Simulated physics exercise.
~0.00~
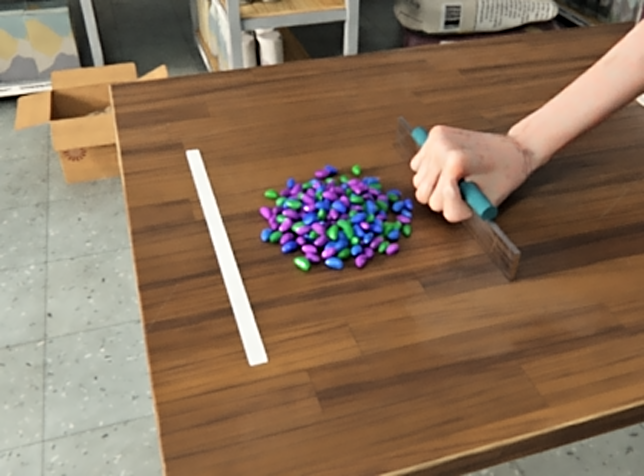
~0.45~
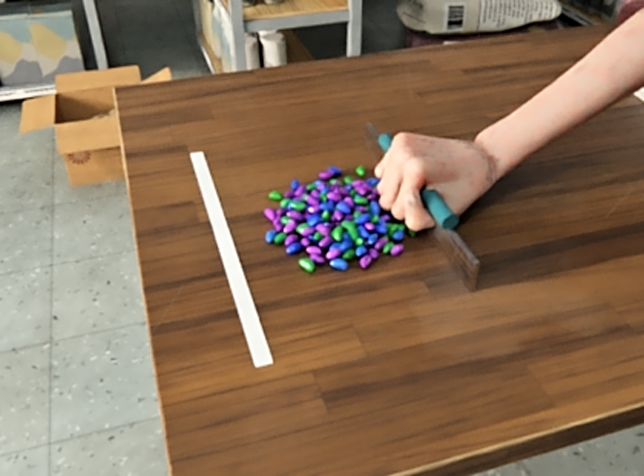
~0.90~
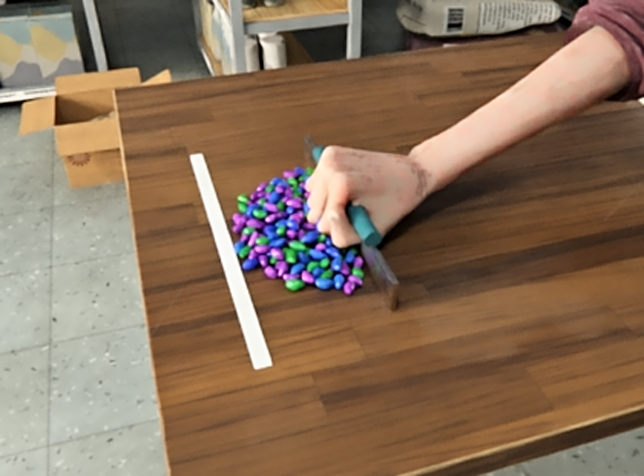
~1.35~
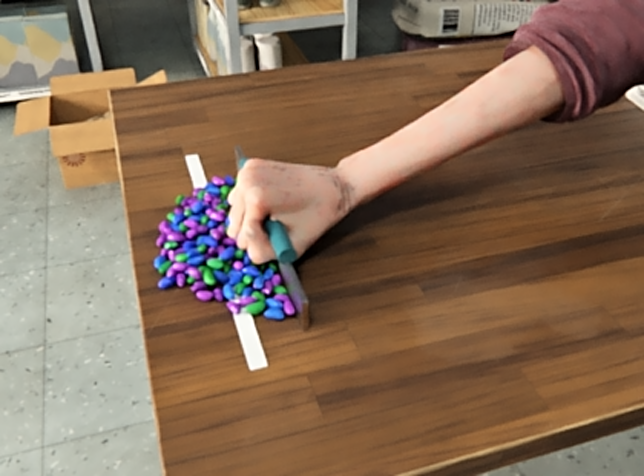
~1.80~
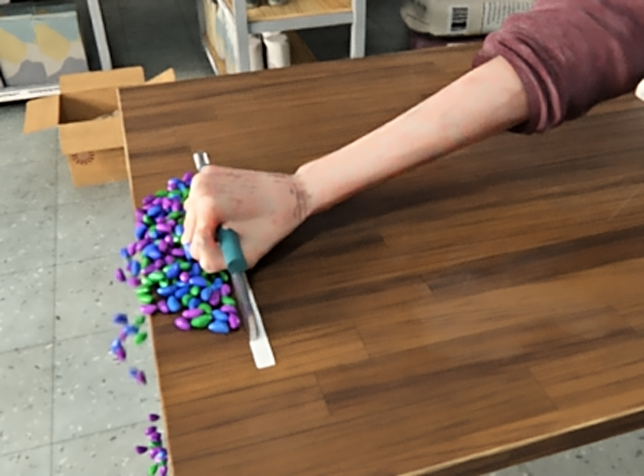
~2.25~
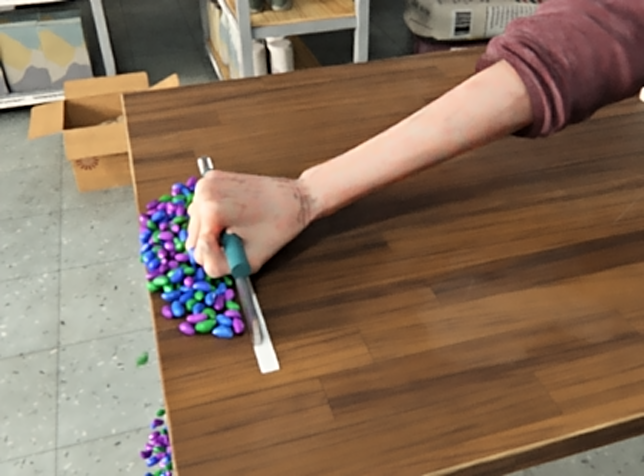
A hand gripping a scraper pushed a heap of purple, blue and green pebble-like pieces left across a wooden table and stopped at the white tape, while some spilled over the edge to the floor and most stayed on the table.
